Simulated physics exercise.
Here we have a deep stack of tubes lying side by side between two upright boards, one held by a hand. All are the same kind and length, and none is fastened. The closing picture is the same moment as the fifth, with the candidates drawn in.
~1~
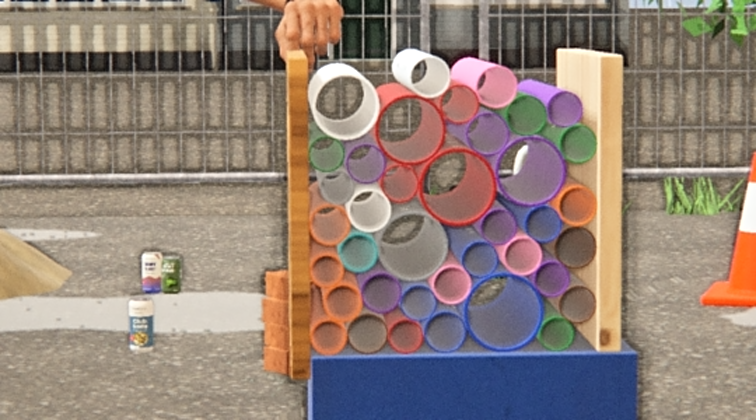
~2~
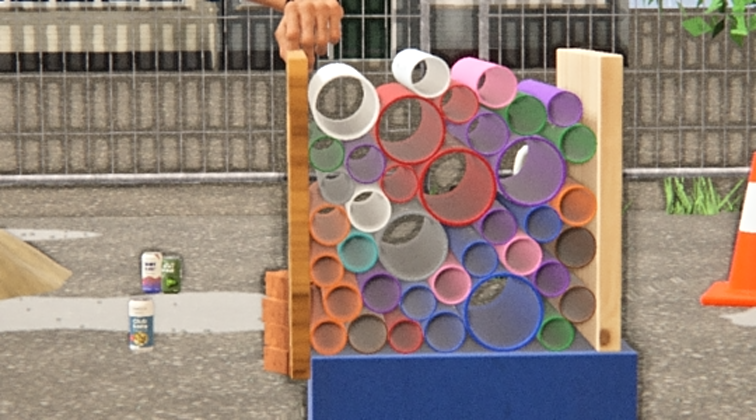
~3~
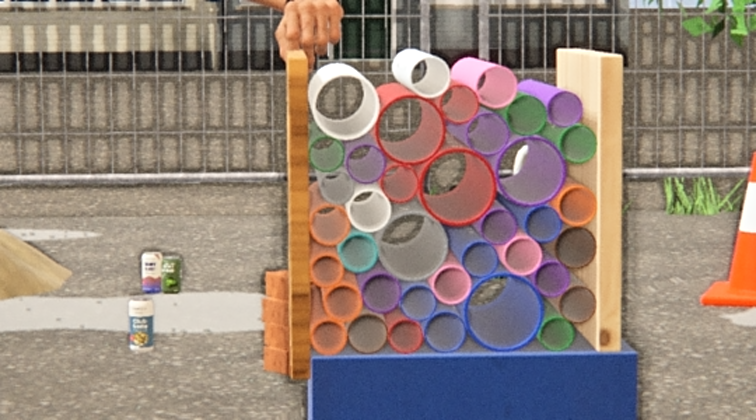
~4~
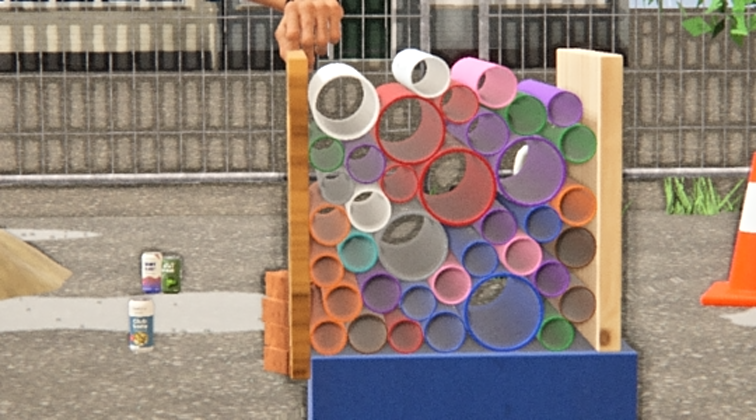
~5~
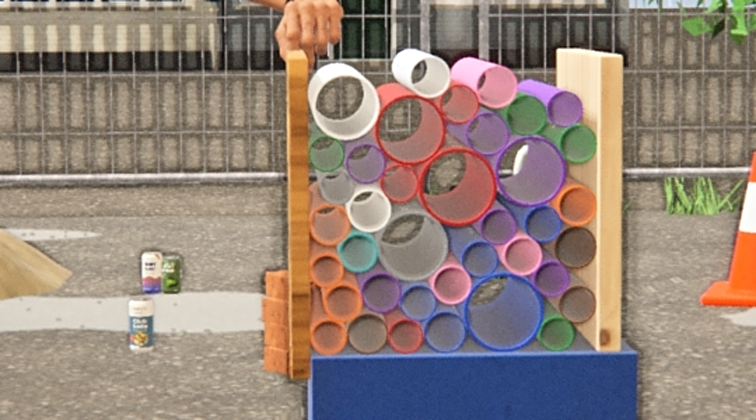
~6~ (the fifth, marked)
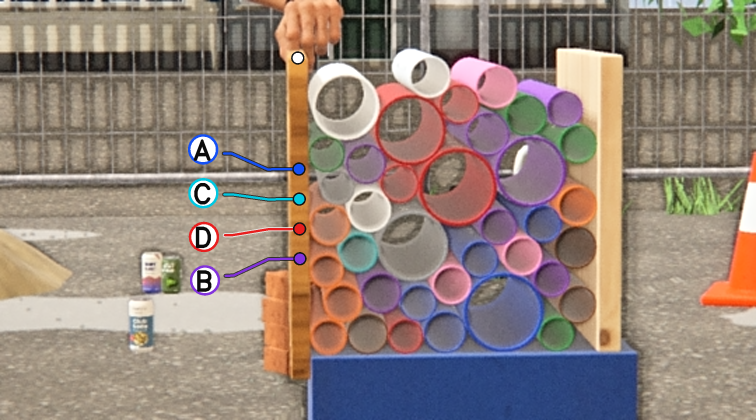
To begin with, a hand grips the top of the left of two upright wooden boards, with a deep stack of colourful tubes lying between them above a blue base. Through to the end, the hand stays in place, and the boards and tubes show no visible movement.
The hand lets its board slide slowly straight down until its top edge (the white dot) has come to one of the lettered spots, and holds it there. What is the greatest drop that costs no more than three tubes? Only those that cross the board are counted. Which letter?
Stop at C.
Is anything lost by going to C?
Yes, at C.
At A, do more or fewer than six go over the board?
At A, fewer than six.
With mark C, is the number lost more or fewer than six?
At C, fewer than six.
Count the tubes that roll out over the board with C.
It comes to two.
On the marked copy, A at (299, 169); B at (300, 259); C at (299, 199); D at (300, 229); the white dot at (298, 58).
Following C. Soon after the start, top of the board (309, 123).
Later, top of the board (309, 197).
In the end, top of the board (309, 198), two out over the board.
As for the rest, A none out over the board; B more than three out over the board; D more than three out over the board.
